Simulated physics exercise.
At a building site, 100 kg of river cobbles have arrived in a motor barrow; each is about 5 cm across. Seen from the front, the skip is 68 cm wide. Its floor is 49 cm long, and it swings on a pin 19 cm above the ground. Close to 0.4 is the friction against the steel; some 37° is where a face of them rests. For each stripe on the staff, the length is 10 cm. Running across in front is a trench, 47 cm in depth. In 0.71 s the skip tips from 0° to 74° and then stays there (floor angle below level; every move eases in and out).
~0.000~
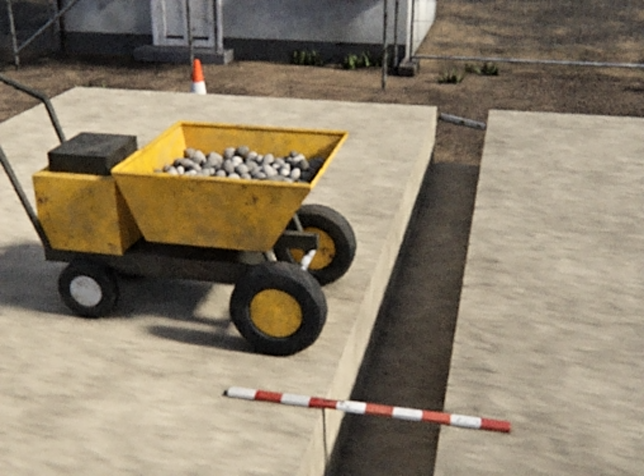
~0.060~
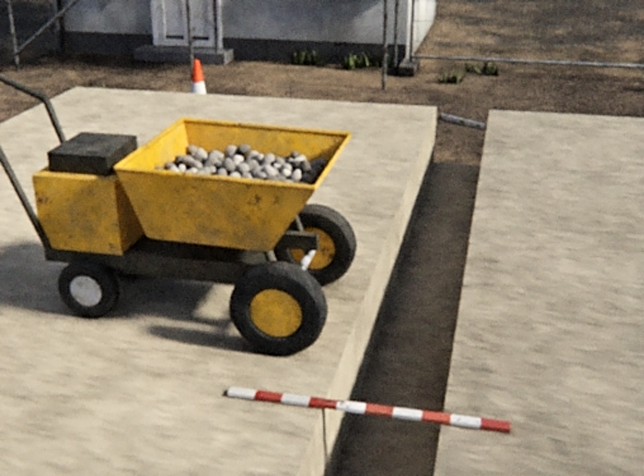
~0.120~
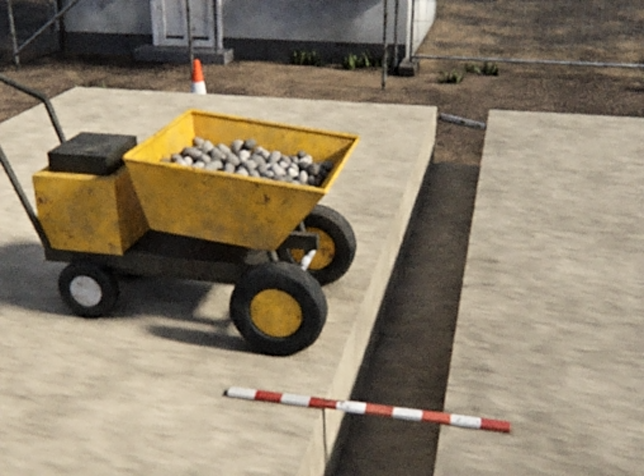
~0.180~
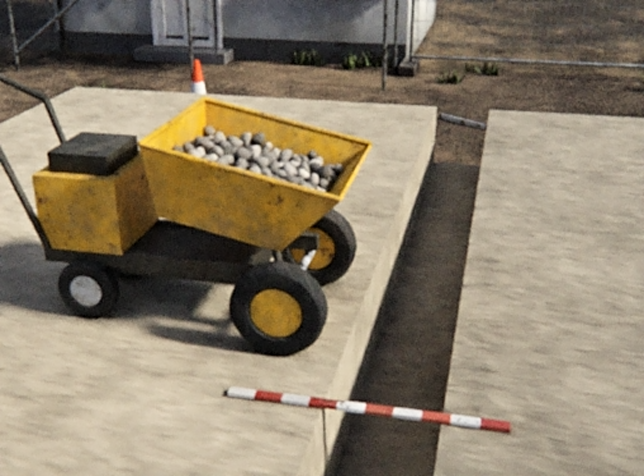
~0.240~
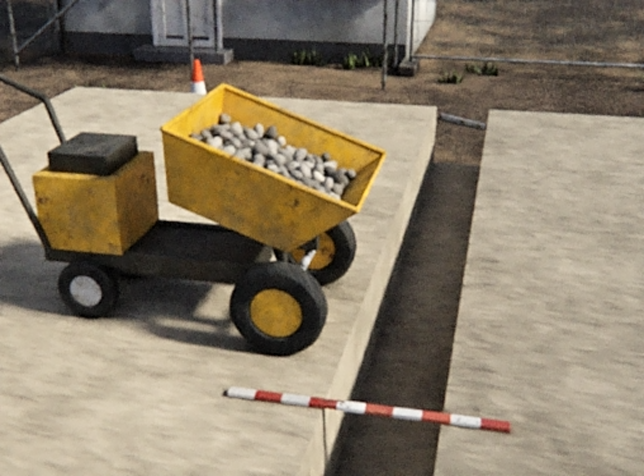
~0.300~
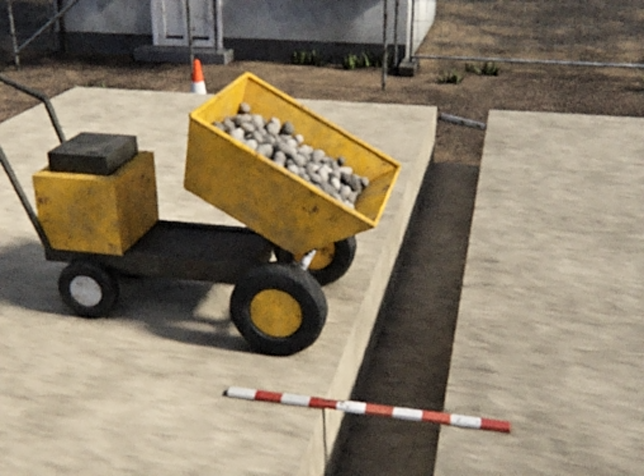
The footage shows a yellow dumper loaded with grey stones standing on a pale slab beside a trench, a red-and-white staff in front. Its skip tilts forward to the right, gradually then more steeply, while the wheels stay still.
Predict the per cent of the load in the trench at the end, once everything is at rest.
Near 37 per cent.
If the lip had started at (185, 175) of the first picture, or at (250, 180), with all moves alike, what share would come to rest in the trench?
Roughly 80 per cent, then 90 per cent.
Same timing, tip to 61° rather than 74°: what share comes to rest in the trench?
It would come to about 20 percent.
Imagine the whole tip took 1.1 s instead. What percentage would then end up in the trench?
It would come to roughly 50 per cent.
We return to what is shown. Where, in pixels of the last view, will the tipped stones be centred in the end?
(487, 330).
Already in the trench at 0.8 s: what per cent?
Some 5 per cent.
After 0.5 s the floor is at 62°; 100 % in the skip; the foremost stones are at (403, 260).
After 0.8 s the floor is at 74°; 73 % in the skip, 5 % in the trench, 22 % past the trench; the foremost stones are at (507, 332).
After 1.2 s the floor is at 74°; 25 % in the skip, 14 % in the trench, 61 % past the trench; the foremost stones are past the picture's edge.
After 3.1 s the floor is at 74°; 0 % in the skip, 37 % in the trench, 63 % past the trench; the foremost stones are past the picture's edge.
